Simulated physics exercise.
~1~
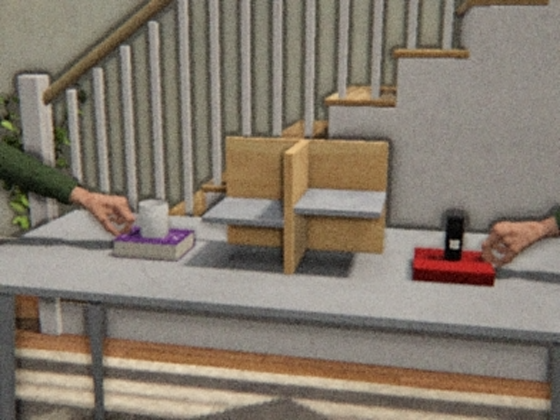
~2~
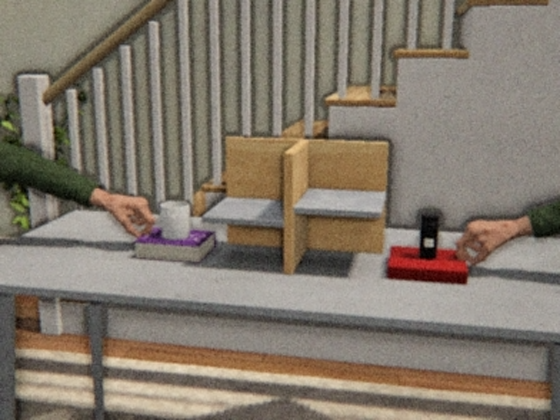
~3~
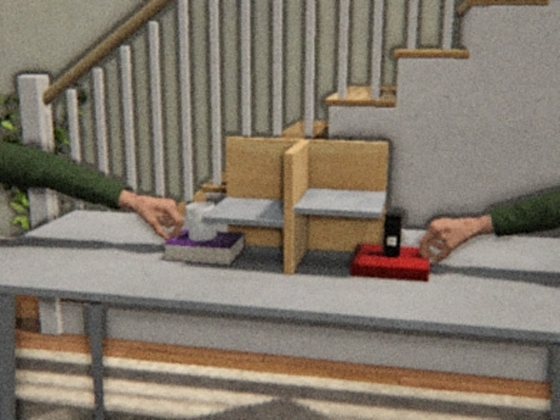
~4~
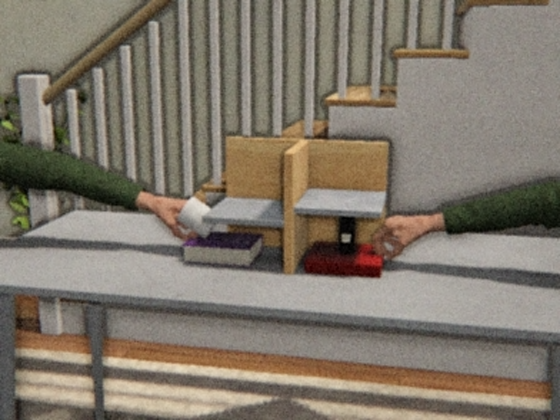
Two hands in dark green sleeves reach in from opposite sides of a grey table, seen from the front by a still camera, with a white-railed staircase behind. A wooden stand with a low grey shelf on each side of its upright divider sits in the middle. The left hand pushes a purple book carrying a white beaker rightward, while the right hand slides a red board with an upright black shaker leftward. The beaker meets the left shelf and tips back as its book continues underneath. At the end the beaker is knocked back, while the shaker stands untouched beneath the right shelf.
